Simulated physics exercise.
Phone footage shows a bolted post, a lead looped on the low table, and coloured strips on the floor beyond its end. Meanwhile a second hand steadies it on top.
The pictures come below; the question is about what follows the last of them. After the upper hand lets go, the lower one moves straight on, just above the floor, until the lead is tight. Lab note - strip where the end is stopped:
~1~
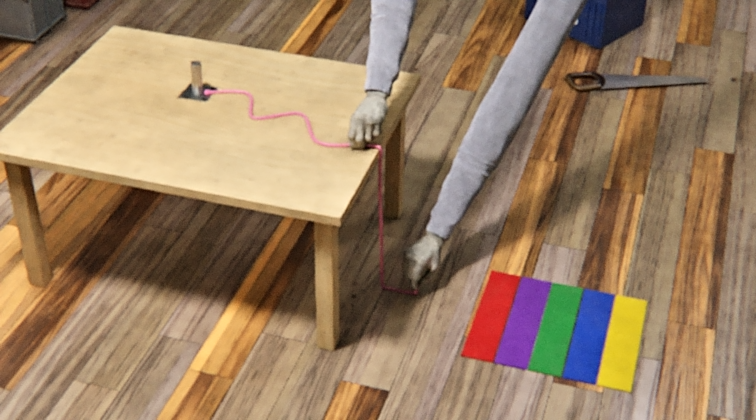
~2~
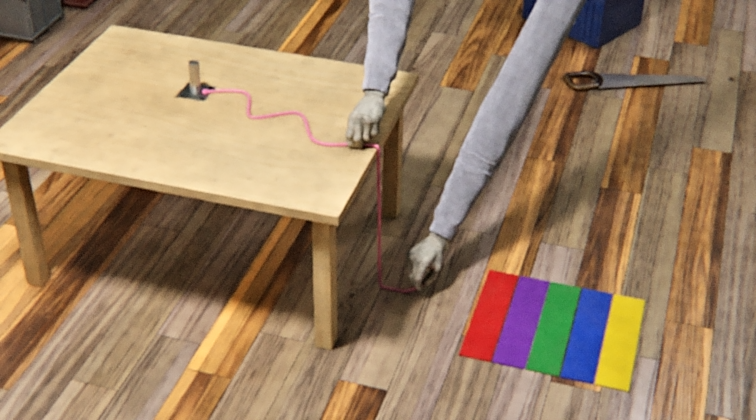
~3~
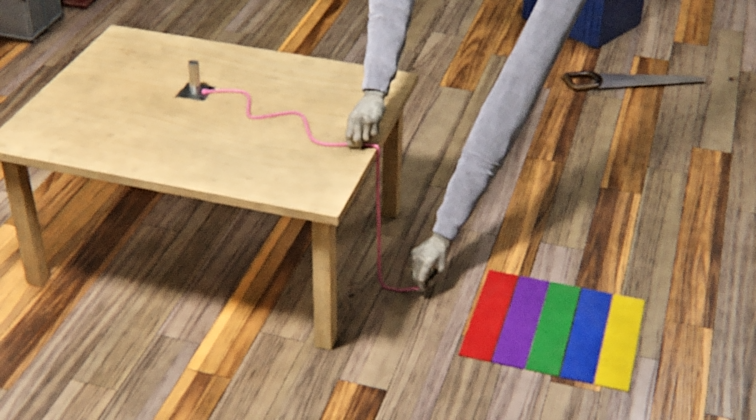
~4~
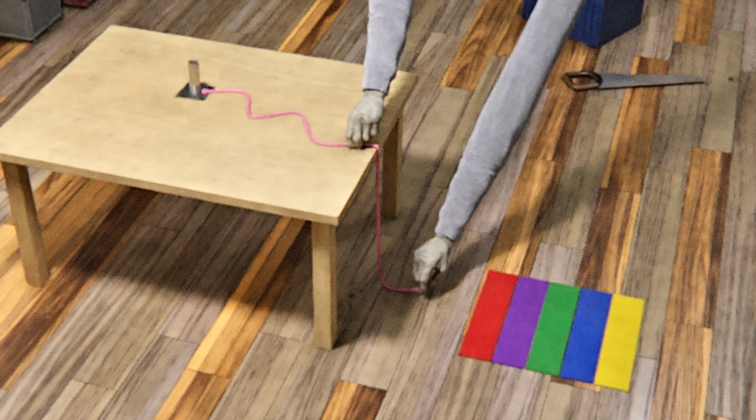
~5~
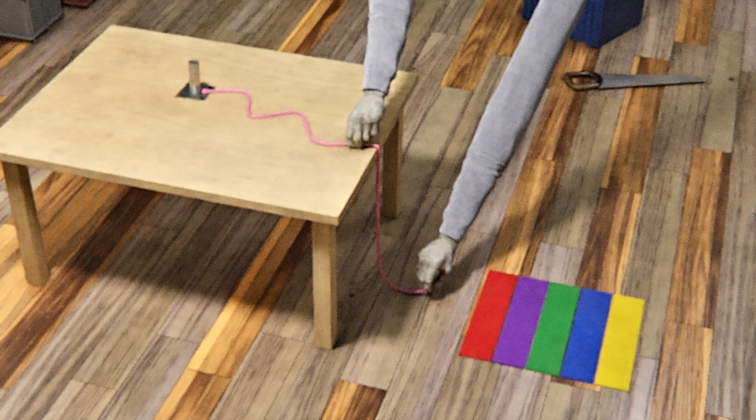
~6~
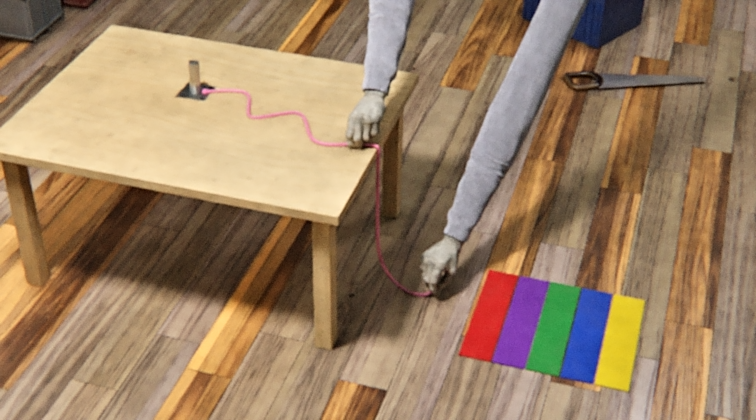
Blue strip.
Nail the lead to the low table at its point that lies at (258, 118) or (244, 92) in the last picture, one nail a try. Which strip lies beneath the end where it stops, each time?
One after the other: Green, then blue.
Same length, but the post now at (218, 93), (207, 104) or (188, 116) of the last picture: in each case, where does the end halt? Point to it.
Places per try: (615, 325); (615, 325); (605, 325).
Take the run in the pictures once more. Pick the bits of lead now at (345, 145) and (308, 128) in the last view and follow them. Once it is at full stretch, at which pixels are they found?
Around (400, 160), then around (351, 134).
Soon after, end near (523, 306); over purple.
Then, end near (566, 314); over green.
At full stretch, end near (591, 320); over blue. Over blue.
